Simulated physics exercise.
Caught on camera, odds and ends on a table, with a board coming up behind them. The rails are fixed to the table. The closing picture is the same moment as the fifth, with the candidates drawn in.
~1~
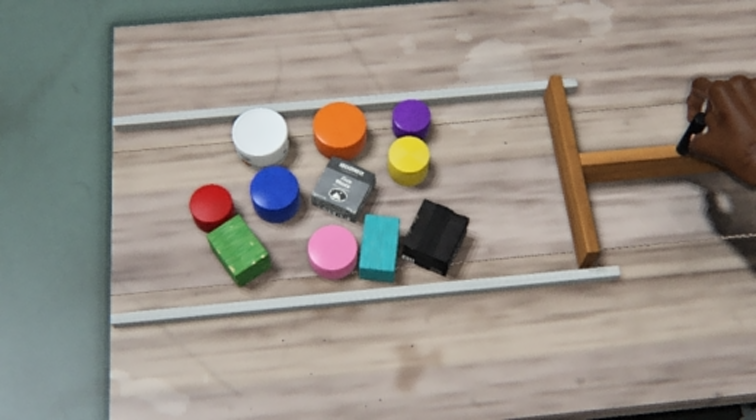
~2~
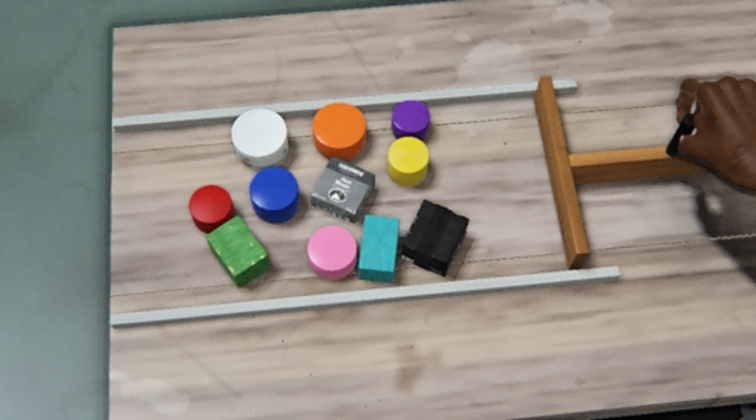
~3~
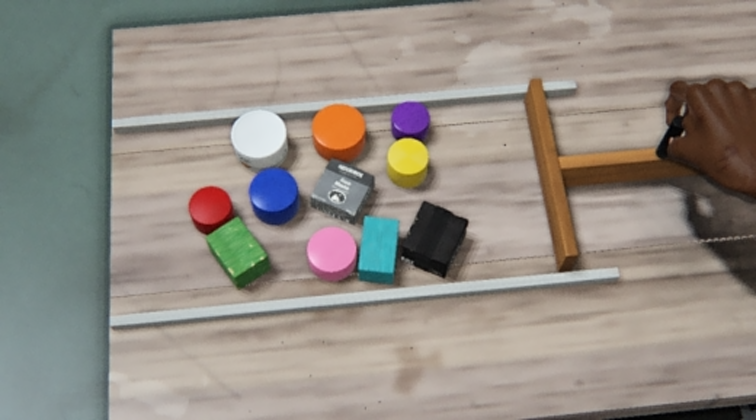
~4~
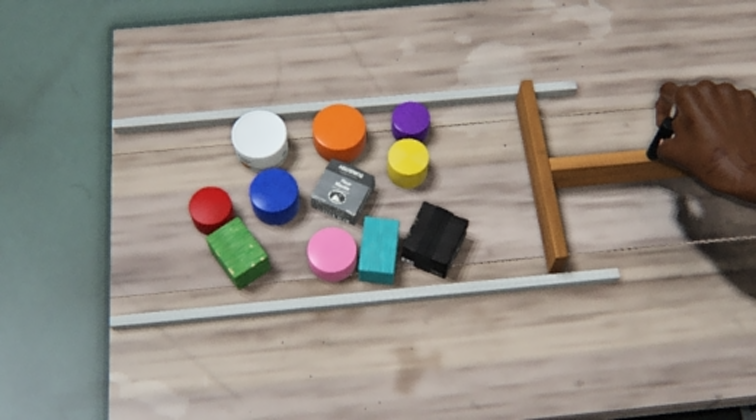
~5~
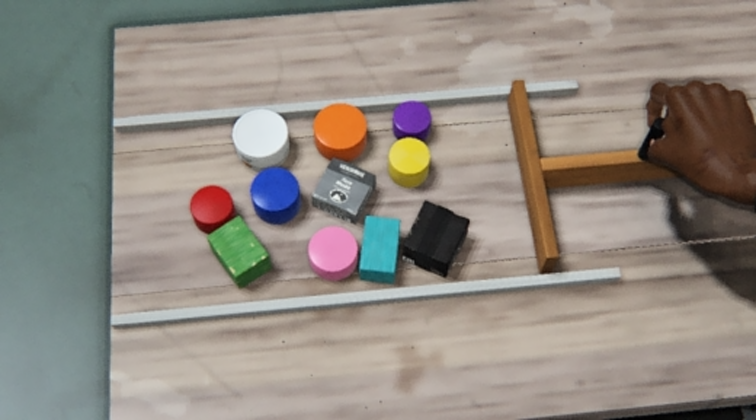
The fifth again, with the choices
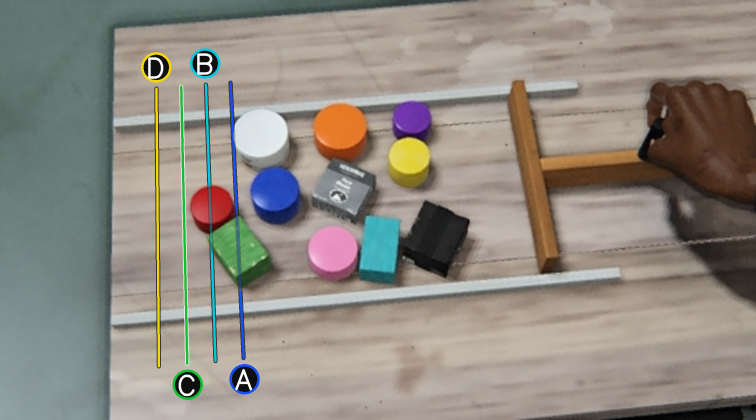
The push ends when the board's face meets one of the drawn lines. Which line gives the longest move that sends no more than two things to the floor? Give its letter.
It should halt at A.
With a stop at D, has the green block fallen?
By then, yes.
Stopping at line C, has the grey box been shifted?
Yes.
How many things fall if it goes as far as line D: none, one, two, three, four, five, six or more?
By then, six or more.
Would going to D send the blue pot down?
By then, yes.
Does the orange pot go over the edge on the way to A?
By then, no.
On the marked copy, A at (237, 211); B at (210, 213); C at (184, 216); D at (158, 218).
Taking A. A third of the way, board (429, 174); purple pot (392, 125); black box (405, 254).
Two thirds of the way, board (322, 183); green block (179, 253); red tin (198, 209).
When it is over, board (237, 191); red tin (114, 207); white tub (115, 163); none fallen.
As for the rest, B drops four; C drops five; D drops seven.
